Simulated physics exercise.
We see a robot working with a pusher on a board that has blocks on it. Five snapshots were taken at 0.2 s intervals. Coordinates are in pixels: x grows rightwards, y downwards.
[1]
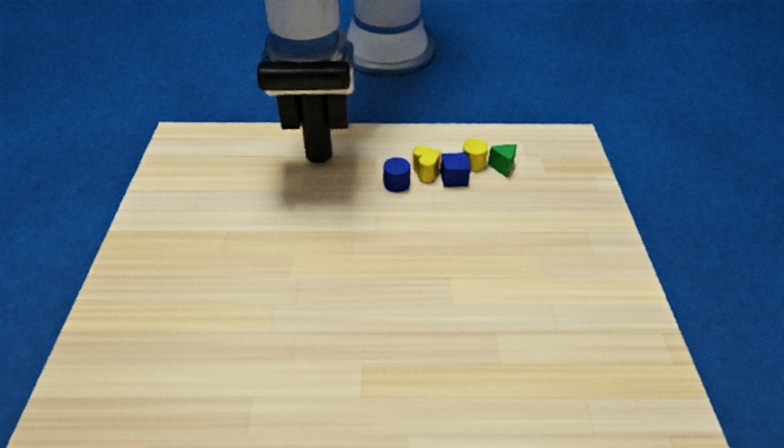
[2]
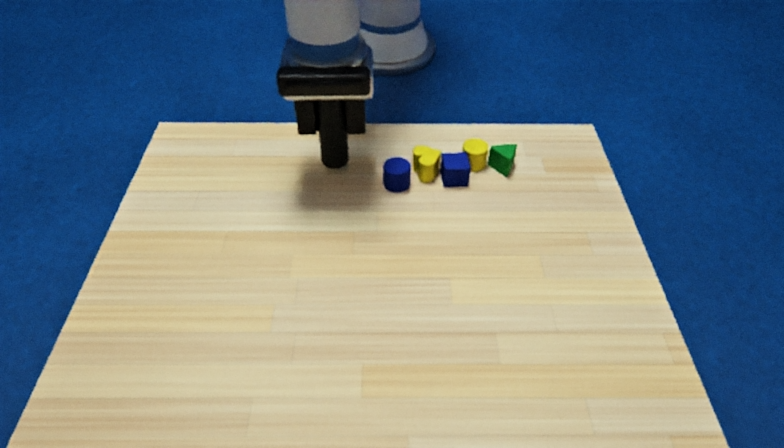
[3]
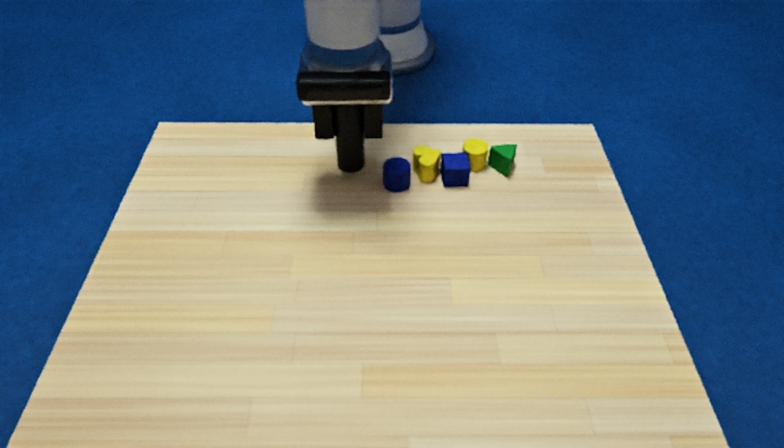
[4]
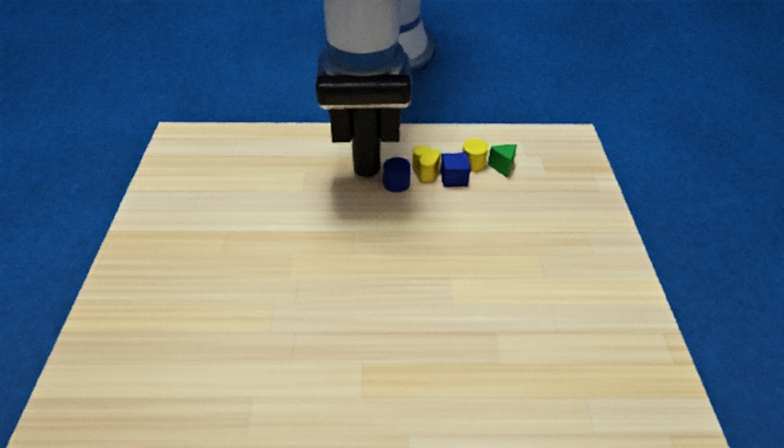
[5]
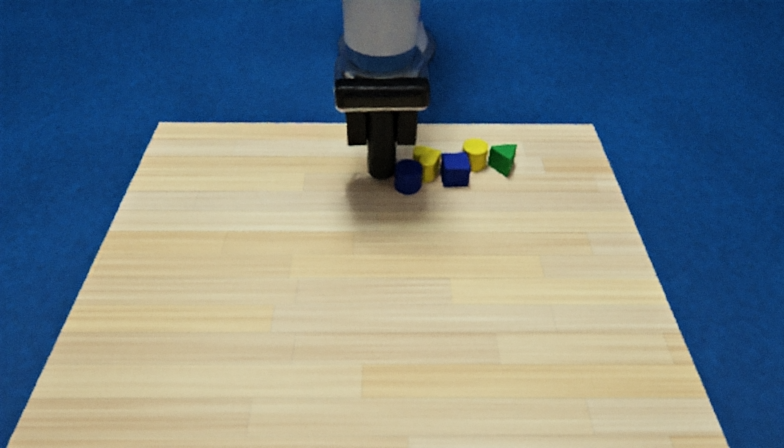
A robot arm with a black pusher moves right and slightly toward the viewer across a wooden board, then nudges a blue round block slightly right beside a yellow block, while the other yellow, blue and green blocks stay still.
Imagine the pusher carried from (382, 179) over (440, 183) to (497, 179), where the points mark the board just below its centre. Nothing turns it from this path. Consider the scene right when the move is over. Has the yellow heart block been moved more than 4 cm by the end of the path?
No, that is not what happens.
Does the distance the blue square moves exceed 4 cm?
Going by the path, yes.
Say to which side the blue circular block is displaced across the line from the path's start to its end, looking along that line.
The blue circular block is shifted sideways to the right, facing along the path from start to end.
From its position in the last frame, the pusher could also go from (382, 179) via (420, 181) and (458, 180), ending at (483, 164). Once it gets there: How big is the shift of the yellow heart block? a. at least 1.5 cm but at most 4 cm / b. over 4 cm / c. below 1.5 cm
My pick is a.
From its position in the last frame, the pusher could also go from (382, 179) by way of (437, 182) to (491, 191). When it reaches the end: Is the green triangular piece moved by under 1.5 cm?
Yes - that is the case.
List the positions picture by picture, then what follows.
The first picture shows tip of the pusher at (319, 155), middles of tops, blue circular block at (397, 165), yellow heart block at (427, 154), blue square at (456, 160), green triangular piece at (506, 149).
The second picture shows pusher at (335, 160), nothing pushed.
The third picture shows pusher at (351, 164), nothing pushed.
The fourth picture shows pusher at (367, 168), nothing pushed.
The fifth picture shows pusher at (382, 171), blue circular block at (408, 167), yellow heart block at (427, 154), blue square at (456, 160), green triangular piece at (506, 149).
What follows on the original path. One third of the way, pusher at (422, 173); blue circular block at (444, 177); yellow heart block at (436, 152), turned 30° anticlockwise; blue square at (462, 159), turned 15° clockwise.
Two thirds of the way, pusher at (460, 173); blue circular block at (465, 183); yellow heart block at (445, 149), turned 80° anticlockwise; blue square at (488, 158); green triangular piece at (509, 148), turned 25° clockwise.
At the end, pusher at (499, 171); blue circular block at (465, 183); yellow heart block at (445, 149), turned 80° anticlockwise; blue square at (521, 152), turned 40° anticlockwise; green triangular piece at (528, 139).
